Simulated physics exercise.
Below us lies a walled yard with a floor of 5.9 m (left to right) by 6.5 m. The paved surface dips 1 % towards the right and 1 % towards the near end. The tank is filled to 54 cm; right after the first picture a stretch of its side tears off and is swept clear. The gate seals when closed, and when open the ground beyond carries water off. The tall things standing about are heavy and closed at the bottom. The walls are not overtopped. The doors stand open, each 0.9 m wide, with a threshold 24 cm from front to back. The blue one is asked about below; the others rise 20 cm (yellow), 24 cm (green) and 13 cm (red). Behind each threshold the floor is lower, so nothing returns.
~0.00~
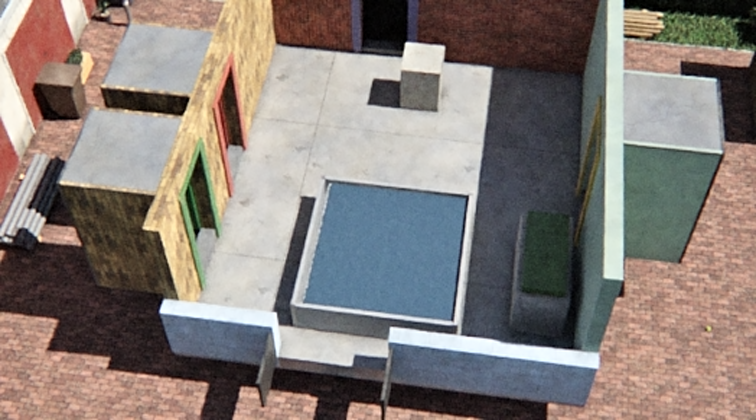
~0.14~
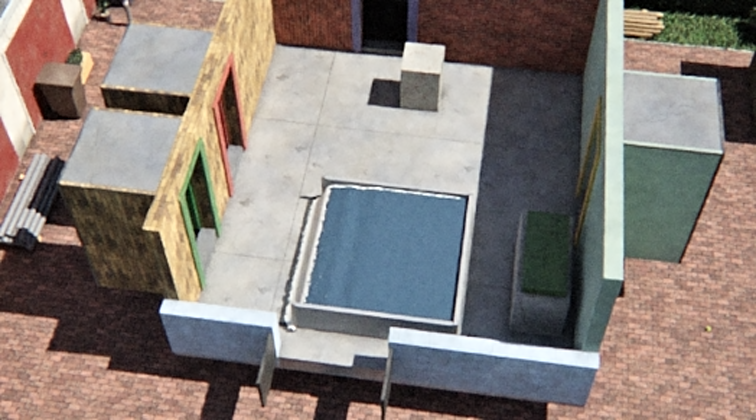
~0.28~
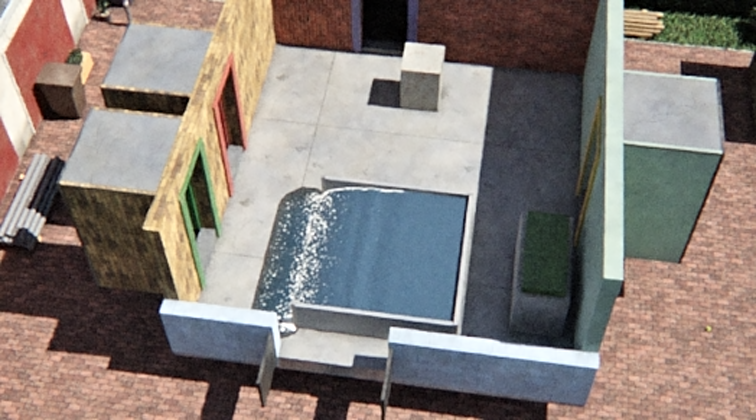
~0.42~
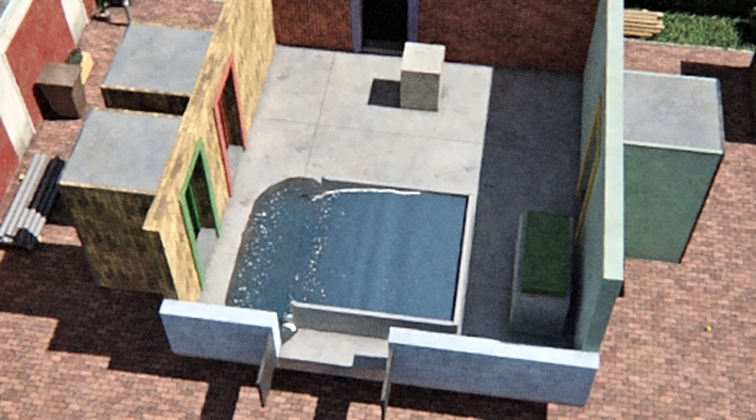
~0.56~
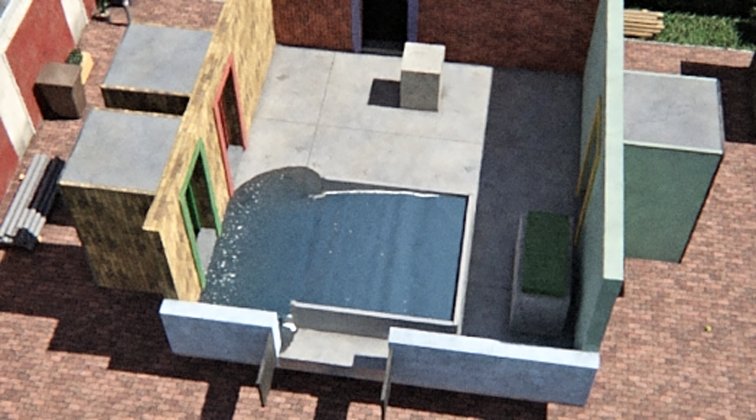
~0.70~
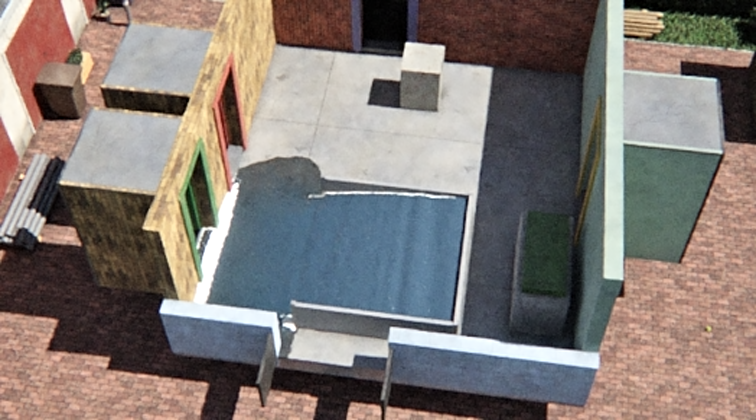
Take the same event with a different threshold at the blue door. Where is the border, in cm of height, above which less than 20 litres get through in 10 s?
Some 11.5 cm above the ground.
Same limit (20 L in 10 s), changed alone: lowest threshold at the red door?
Roughly 18 cm at red.
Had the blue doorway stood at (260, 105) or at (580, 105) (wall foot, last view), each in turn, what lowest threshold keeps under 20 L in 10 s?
About 5.5 and 10.0 cm.
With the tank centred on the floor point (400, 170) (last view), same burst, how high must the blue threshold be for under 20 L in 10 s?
Some 6.5 cm.
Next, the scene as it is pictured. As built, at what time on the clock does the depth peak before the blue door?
Around 5.0 s.
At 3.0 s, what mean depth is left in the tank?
About 17 cm.
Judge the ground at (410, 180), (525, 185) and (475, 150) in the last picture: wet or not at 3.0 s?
In that order: Not reached, not reached, not reached.
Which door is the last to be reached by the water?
Last comes the yellow one.
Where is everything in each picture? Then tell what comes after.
In the first frame, still water, 54 cm deep, in the tank at (386, 249); the blue door at (385, 14) is dry.
In the second frame, the front is at a hidden place, 0.2 m from the gap at (312, 254); 0.3 m2 of floor is wet, 54 cm left at the back.
In the third frame, water pours out at (312, 255) and has run 0.7 m, to a hidden place; about 10 cm deep outside, 54 cm at the back.
In the fourth frame, the front is at (232, 292), 1.2 m from the gap at (312, 256); 3.1 m2 of floor is wet, 54 cm left at the back.
In the fifth frame, the front is at (200, 298), 1.6 m from the gap at (312, 256); 4.8 m2 of floor is wet, 54 cm left at the back.
In the sixth frame, the front is at (195, 272), 1.8 m from the gap at (312, 256); 5.3 m2 of floor is wet, 54 cm left at the back; the blue door at (385, 14), 4.9 m from the gap, is still 3.1 m from the nearest water.
After 1.4 s water covers 20 % of the floor, deepest (42 cm) near (190, 330); it has not reached the blue door.
After 3.0 s water covers 40 % of the floor, deepest (34 cm) near (190, 330); it has not reached the blue door.
After 10.0 s water covers 95 % of the floor, deepest (17 cm) near (571, 227); 6 cm at the blue door, 26 litres in over its 11 cm threshold.
At the blue door as built, the water arrived by 3.3 s and peaked near 17 cm at 5.2 s.
With a threshold of 10.5 cm, 31 litres would have come in within the 10 s; with 14.5 cm, 4 litres. So under 20 litres takes about 11.5 cm.
